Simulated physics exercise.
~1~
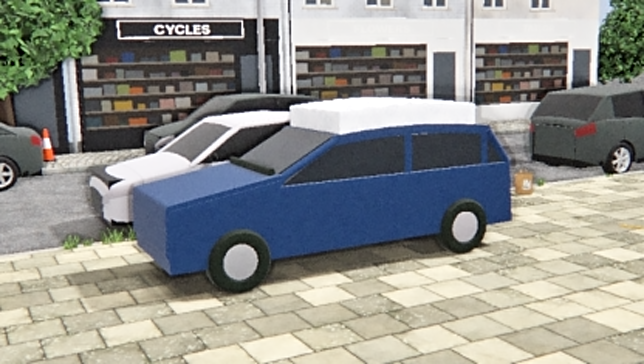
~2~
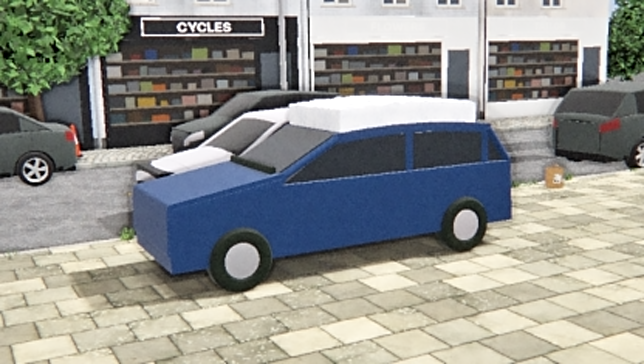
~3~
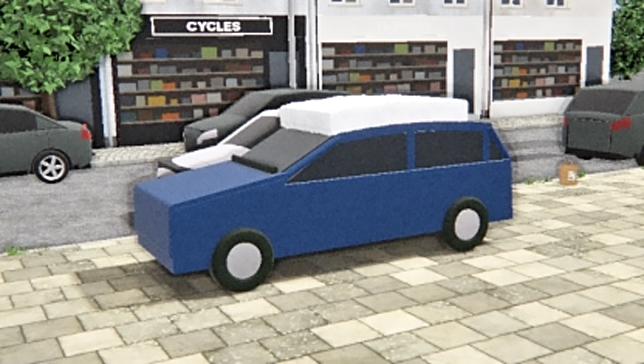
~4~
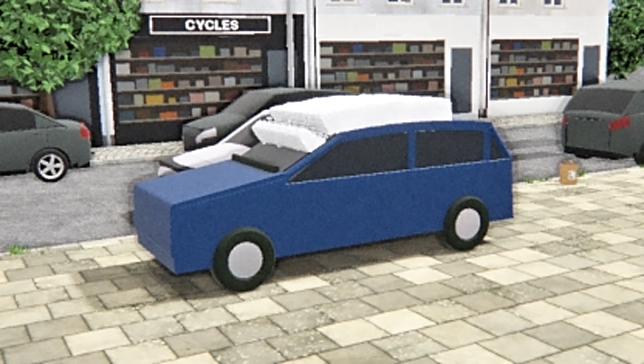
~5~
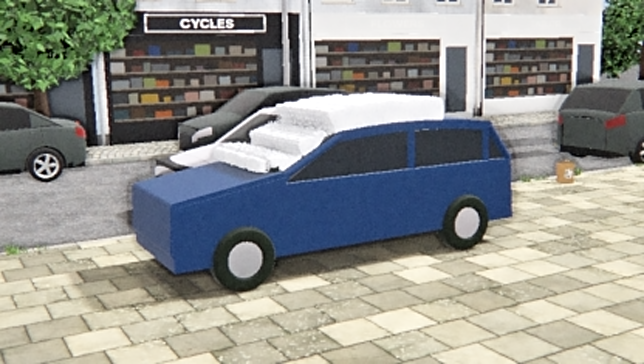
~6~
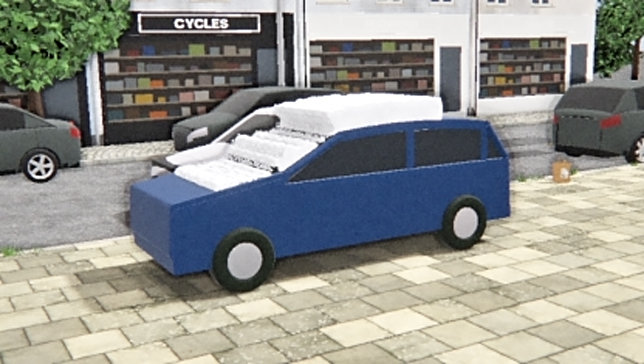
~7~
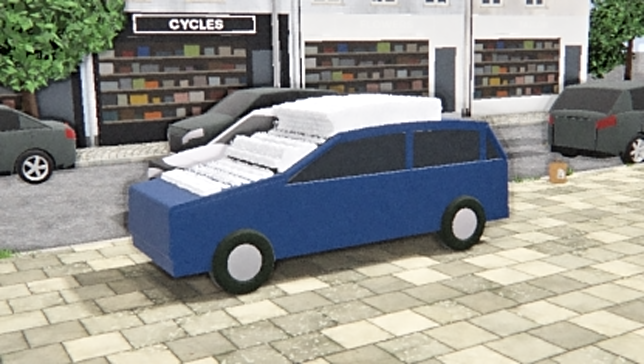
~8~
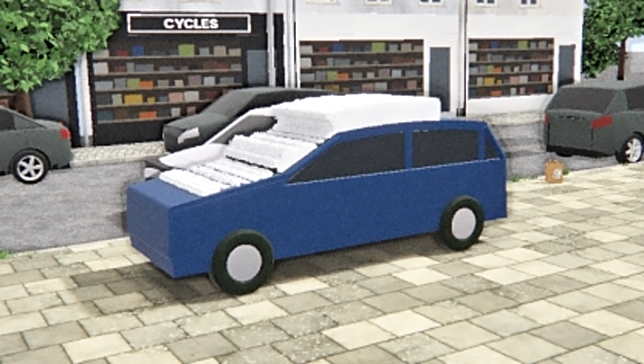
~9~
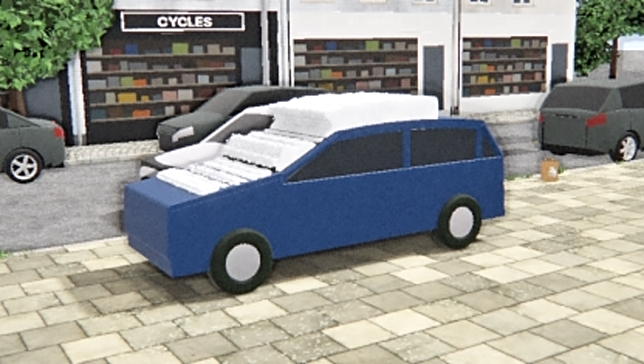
A thick slab of snow on the roof of a blue car slid forward as the car braked near a row of shops, broke up down the windscreen and spilled onto the bonnet, then stopped there, with most of it still on the roof.
